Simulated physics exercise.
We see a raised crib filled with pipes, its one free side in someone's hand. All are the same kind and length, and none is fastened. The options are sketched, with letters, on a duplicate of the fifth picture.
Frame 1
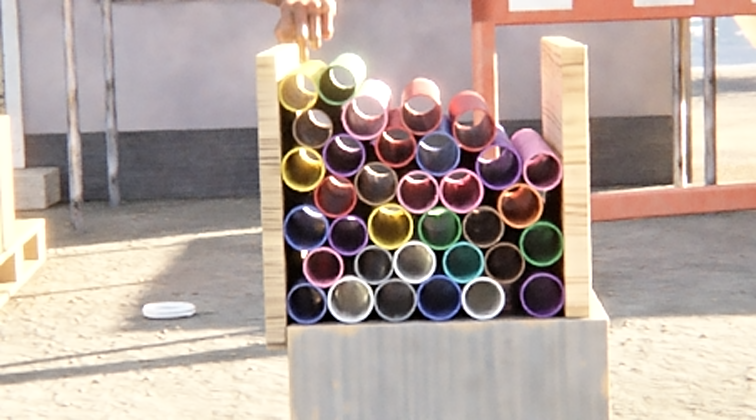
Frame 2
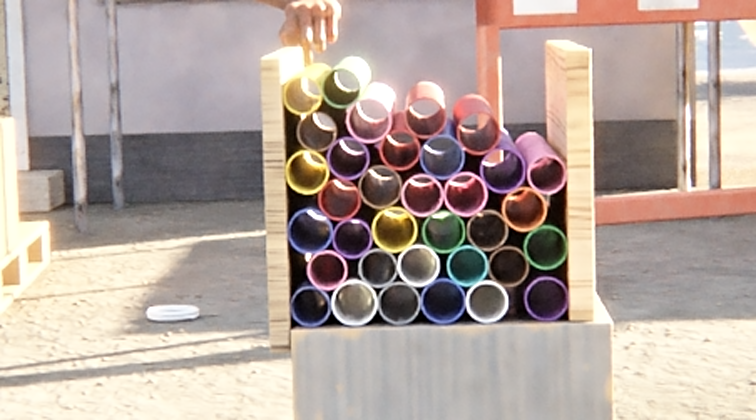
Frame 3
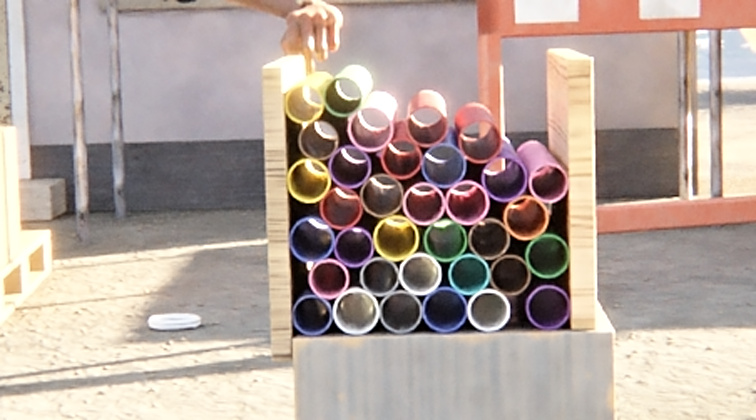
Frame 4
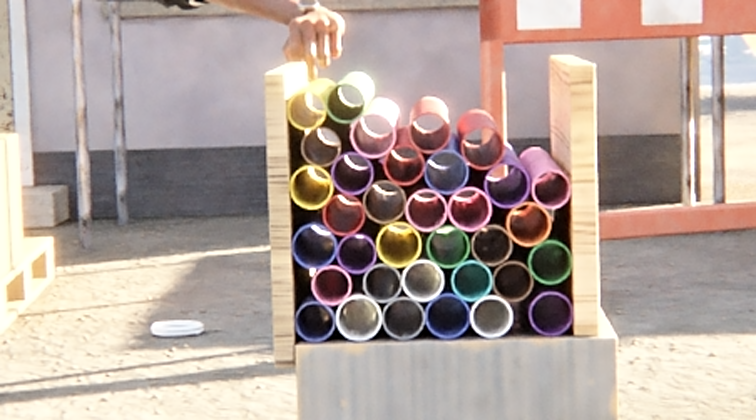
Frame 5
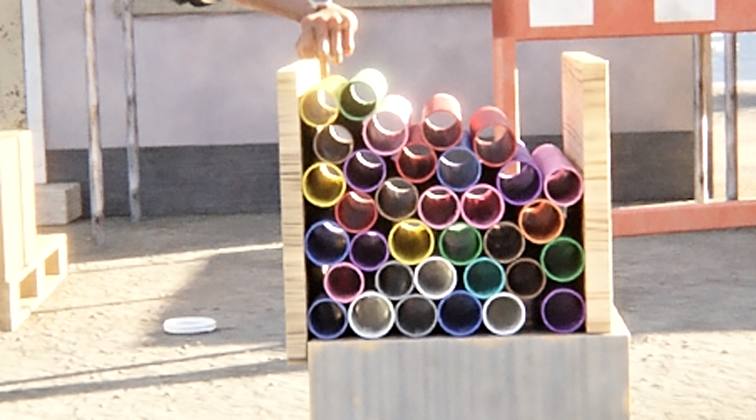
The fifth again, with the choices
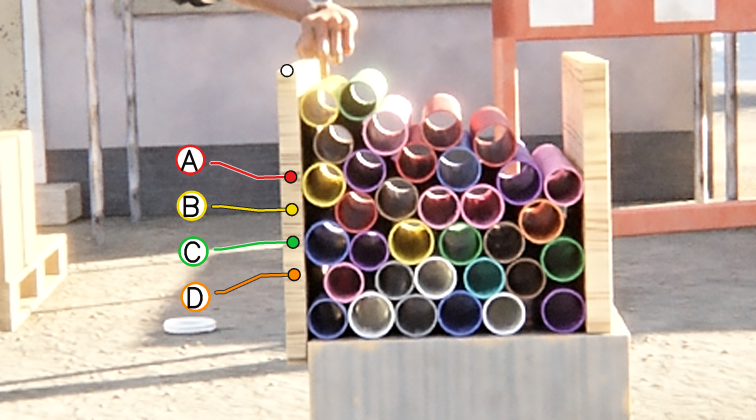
In a sunlit yard, a hand rests atop the left board of a raised crib of stacked colourful pipes, all staying still.
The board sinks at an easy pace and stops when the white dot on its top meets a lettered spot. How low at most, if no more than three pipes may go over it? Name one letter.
Slide it to B.
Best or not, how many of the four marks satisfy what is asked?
Two of the four.
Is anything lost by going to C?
Yes, at C.
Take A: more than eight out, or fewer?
Fewer than eight.
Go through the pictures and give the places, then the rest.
A blue pipe (307, 303); a purple pipe (543, 295); a blue pipe (307, 228), in the first frame.
A blue pipe (311, 231); a red pipe (339, 199), in the second frame.
A green pipe (547, 255); a blue pipe (444, 165), in the third frame.
A yellow pipe (307, 110); side board (294, 202), in the fourth frame.
A blue pipe (327, 318); a purple pipe (564, 311); a blue pipe (327, 244), in the fifth frame.
On the copy, A at (291, 177); B at (292, 210); C at (293, 242); D at (294, 275); the white dot at (287, 71).
On B. First, top of the board (300, 135).
Then, top of the board (303, 208).
Finally, top of the board (303, 208), one out over the board.
By contrast, A none out over the board; C four out over the board; D more than three out over the board.
